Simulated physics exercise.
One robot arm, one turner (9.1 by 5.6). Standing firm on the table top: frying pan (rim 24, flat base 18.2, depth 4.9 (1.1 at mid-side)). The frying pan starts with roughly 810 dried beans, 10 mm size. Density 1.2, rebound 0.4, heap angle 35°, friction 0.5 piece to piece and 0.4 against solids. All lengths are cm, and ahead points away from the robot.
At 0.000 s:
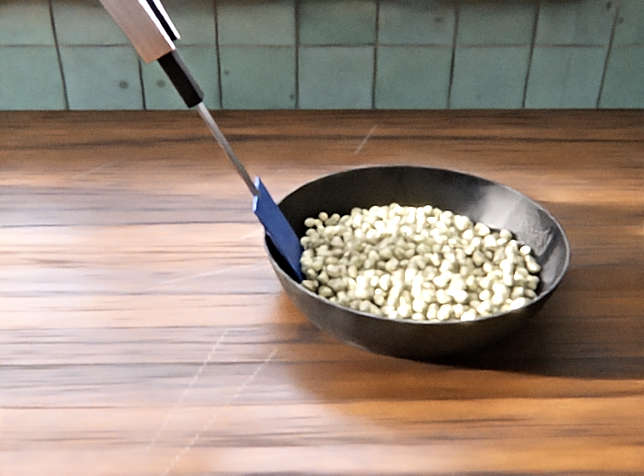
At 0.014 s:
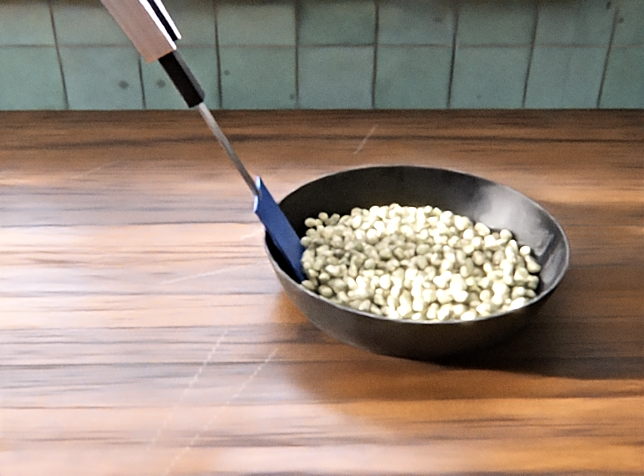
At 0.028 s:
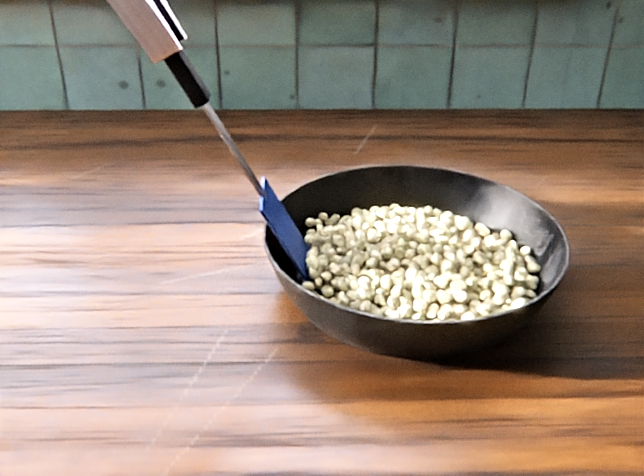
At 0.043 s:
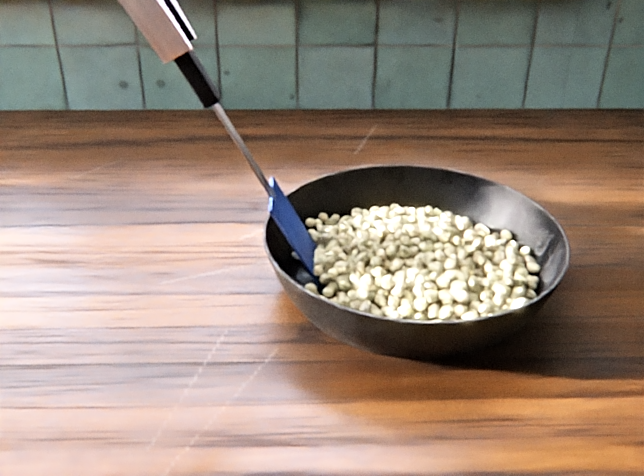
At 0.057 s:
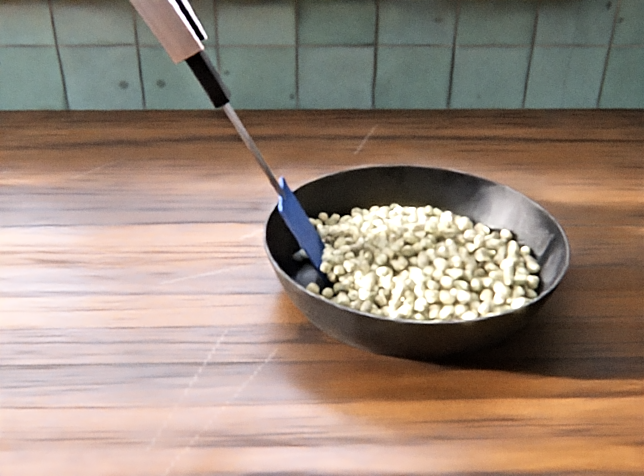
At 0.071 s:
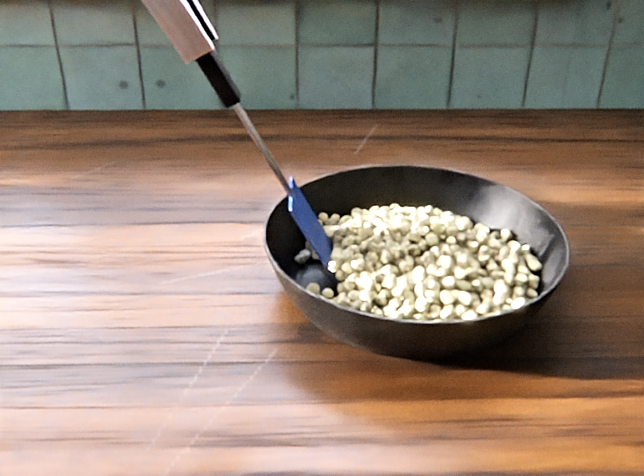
Blue turner held by a robot arm pushing pale dried beans slightly rightward from the left side of a dark frying pan.
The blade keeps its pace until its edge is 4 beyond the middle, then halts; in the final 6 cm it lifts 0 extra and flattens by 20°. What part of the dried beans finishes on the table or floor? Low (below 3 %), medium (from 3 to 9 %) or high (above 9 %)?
Share on the table or floor: Low (below 3 %).
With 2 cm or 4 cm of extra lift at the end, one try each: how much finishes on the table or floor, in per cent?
Some 0 and 0 per cent.
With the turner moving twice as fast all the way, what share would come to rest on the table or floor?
It would be near 0 per cent.
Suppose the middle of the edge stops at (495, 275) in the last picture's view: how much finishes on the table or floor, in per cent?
About 0 per cent.
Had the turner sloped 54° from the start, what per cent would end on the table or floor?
In that case some 0 per cent.
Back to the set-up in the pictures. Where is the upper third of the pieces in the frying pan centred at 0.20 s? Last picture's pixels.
At about (462, 253).
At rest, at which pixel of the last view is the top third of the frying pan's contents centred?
Near (481, 253).
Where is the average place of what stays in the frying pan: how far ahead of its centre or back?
Roughly 3.0 cm ahead.
After 0.14 s, sloping 62°, highest piece 4 above the table; 807 in the frying pan.
After 0.20 s, sloping 51°, highest piece 5 above the table; 807 in the frying pan.
After 0.43 s, sloping 42°, highest piece 5 above the table; 807 in the frying pan.
After 1.48 s, sloping 42°, highest piece 5 above the table; 807 in the frying pan.
In the end, 807 in the frying pan. That is 0 % on the table or floor.
